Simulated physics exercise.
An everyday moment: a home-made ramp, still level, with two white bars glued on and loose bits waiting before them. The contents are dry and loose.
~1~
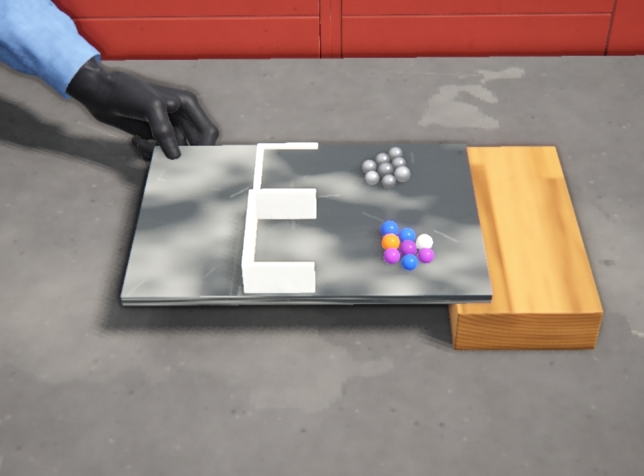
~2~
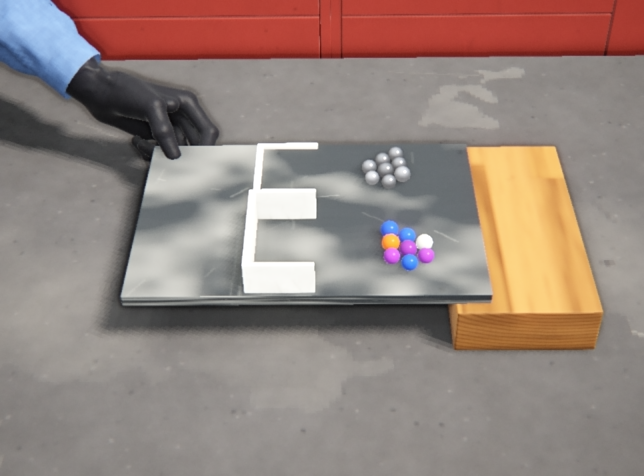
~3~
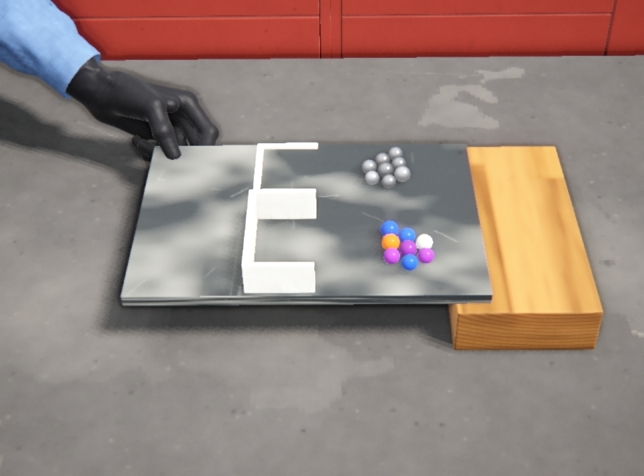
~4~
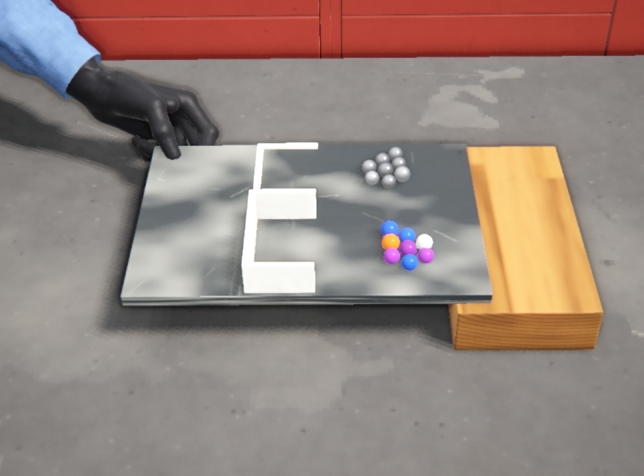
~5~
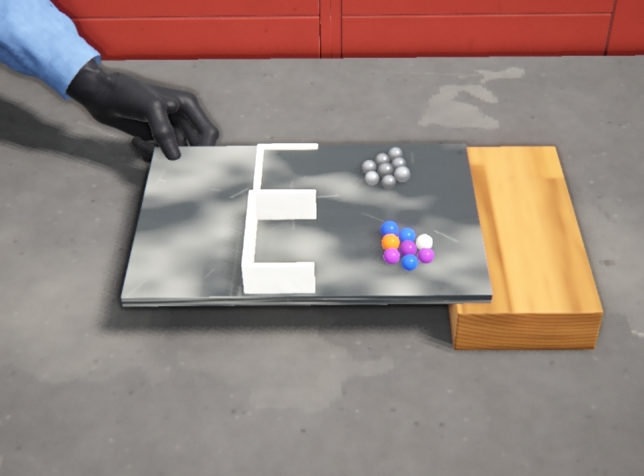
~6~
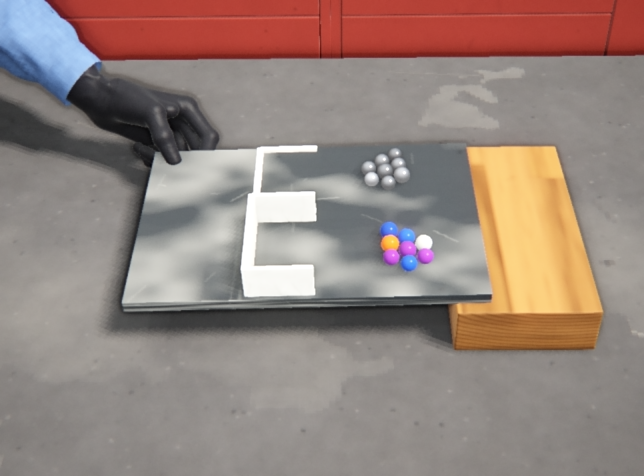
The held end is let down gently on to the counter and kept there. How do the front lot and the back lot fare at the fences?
In the end the front lot is stopped by its bar, and the back lot gets over its bar.
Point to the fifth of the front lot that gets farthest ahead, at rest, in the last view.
At about (262, 286).
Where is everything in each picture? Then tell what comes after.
The first picture shows held end of the board at (134, 294), level; block at (508, 240), low, a small part of the board's length; front lot at (408, 249), a few gumballs; back lot at (386, 170), a few steel balls; front bar at (250, 240), taller than the pieces; back bar at (258, 176), much lower than a piece.
The second picture shows held end of the board at (134, 294), level; back lot at (386, 170).
The third picture shows held end of the board at (134, 294), level; front lot at (408, 249).
The fourth picture shows held end of the board at (134, 294), level; back lot at (386, 170).
The fifth picture shows held end of the board at (134, 295), level; front lot at (408, 249).
The sixth picture shows held end of the board at (135, 300), down by 1°; block at (508, 240); front lot at (408, 250), not moving; back lot at (385, 171), not moving; front bar at (250, 244); back bar at (258, 180).
Then, 0.25 s past the last view, board sloping at 7°; front lot where it was; back lot where it was.
Then, 0.51 s past the last view, board resting at 10°; front lot on its way down; back lot on its way down.
Then, 0.82 s past the last view, board resting at 10°; front lot has reached its bar; back lot about two thirds past its bar.
Finally, board resting at 10°; front lot gathered behind its bar; back lot most past its bar.
